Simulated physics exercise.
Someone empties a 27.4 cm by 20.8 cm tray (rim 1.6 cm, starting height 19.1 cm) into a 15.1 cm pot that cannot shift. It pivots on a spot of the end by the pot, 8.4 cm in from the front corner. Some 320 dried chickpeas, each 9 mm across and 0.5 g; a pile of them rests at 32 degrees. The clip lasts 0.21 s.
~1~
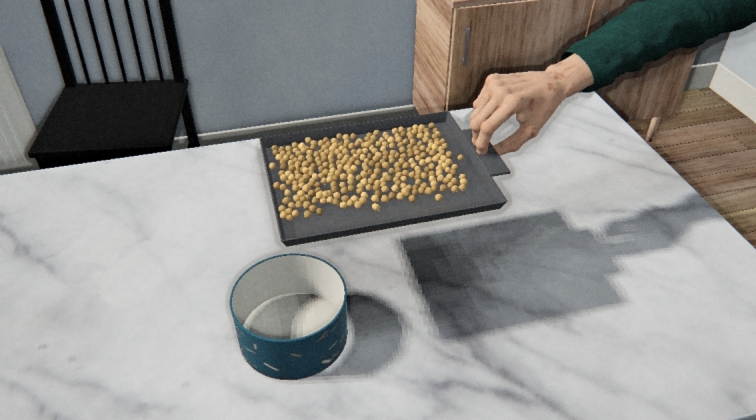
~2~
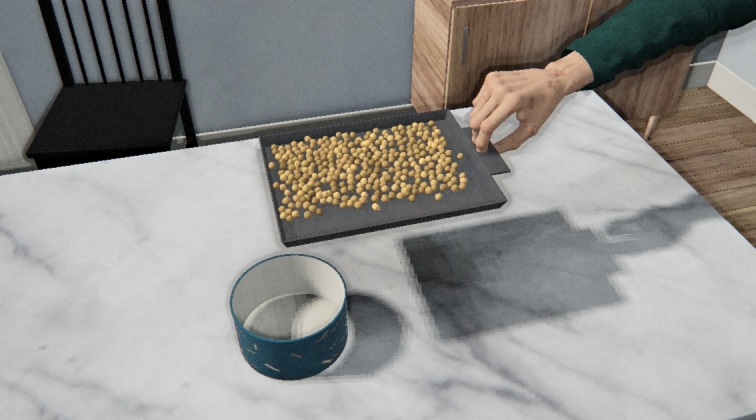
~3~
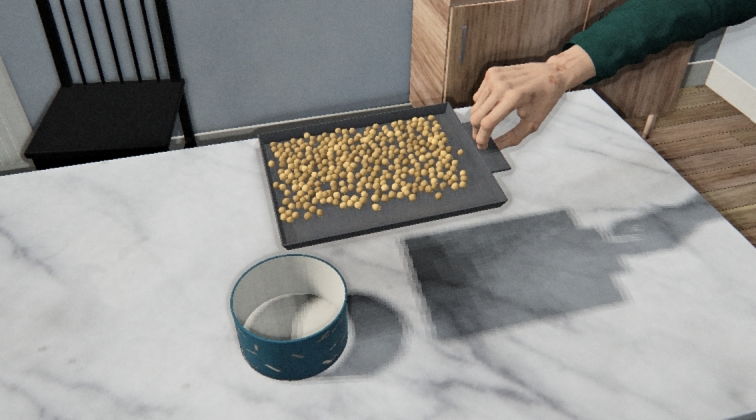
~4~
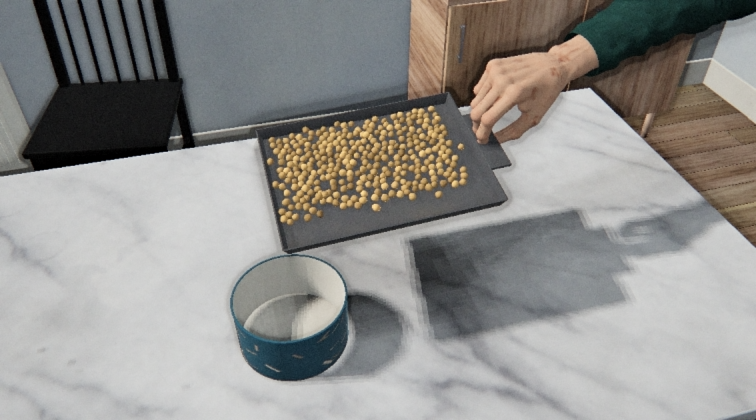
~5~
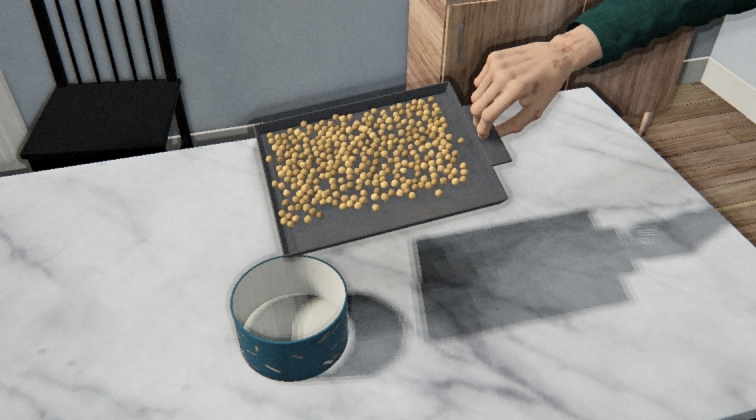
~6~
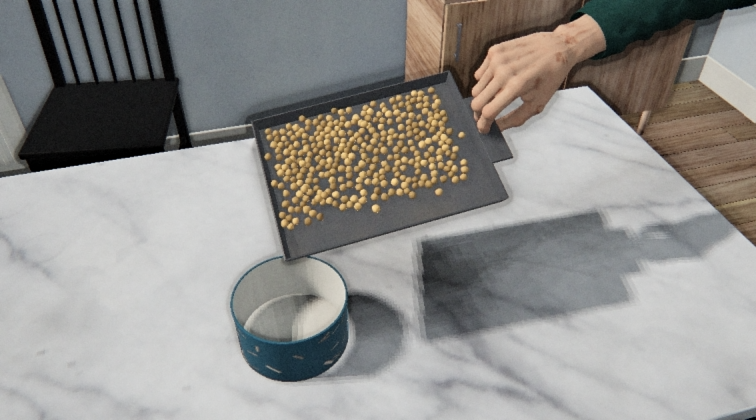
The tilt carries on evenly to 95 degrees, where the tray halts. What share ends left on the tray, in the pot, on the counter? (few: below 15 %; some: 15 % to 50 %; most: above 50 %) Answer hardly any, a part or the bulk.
Left on the tray: Hardly any; in the pot: The bulk; on the counter: A part.
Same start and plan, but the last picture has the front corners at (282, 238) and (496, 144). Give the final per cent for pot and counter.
Pot 20, counter 80.
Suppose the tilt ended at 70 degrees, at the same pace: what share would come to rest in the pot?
In that case some 50 per cent.
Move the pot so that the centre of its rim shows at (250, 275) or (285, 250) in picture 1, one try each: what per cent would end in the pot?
Some 15 and 15 per cent.
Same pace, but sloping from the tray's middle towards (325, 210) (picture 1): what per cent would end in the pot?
About 90 per cent.
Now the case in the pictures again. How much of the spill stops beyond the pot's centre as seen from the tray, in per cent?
Some 0 per cent.
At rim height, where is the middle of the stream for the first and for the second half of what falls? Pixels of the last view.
First near (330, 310), later near (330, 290).
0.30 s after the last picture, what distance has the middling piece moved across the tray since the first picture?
Some 9 cm.
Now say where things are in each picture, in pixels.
Tray tilt 0 degrees, front corners at (286, 237) and (501, 199); middle of the pieces at (365, 165); pot at (289, 294), in the first frame.
Tray tilt 1 degrees, front corners at (286, 238) and (501, 198); middle of the pieces at (364, 165), in the second frame.
Tray tilt 4 degrees, front corners at (287, 241) and (502, 198), lowest corner left front; middle of the pieces at (364, 162), in the third frame.
Tray tilt 8 degrees, front corners at (287, 246) and (502, 197), lowest corner left front; middle of the pieces at (364, 159), in the fourth frame.
Tray tilt 14 degrees, front corners at (288, 251) and (502, 196), lowest corner left front; middle of the pieces at (363, 155), in the fifth frame.
Tray tilt 19 degrees, front corners at (289, 255) and (502, 195), lowest corner left front; middle of the pieces at (362, 151); pot at (289, 296), in the sixth frame.
Then, 0.30 s after the last picture, tilt 57 degrees; the tray holds 100 %, the pot 0 %.
Then, 0.50 s after the last picture, tilt 82 degrees; the tray holds 45 %, the pot 25 %.
Then, 0.82 s after the last picture, tilt 95 degrees; the tray holds 0 %, the pot 65 %.
In the end, tray 0 %, pot 65 %, counter 35 %.
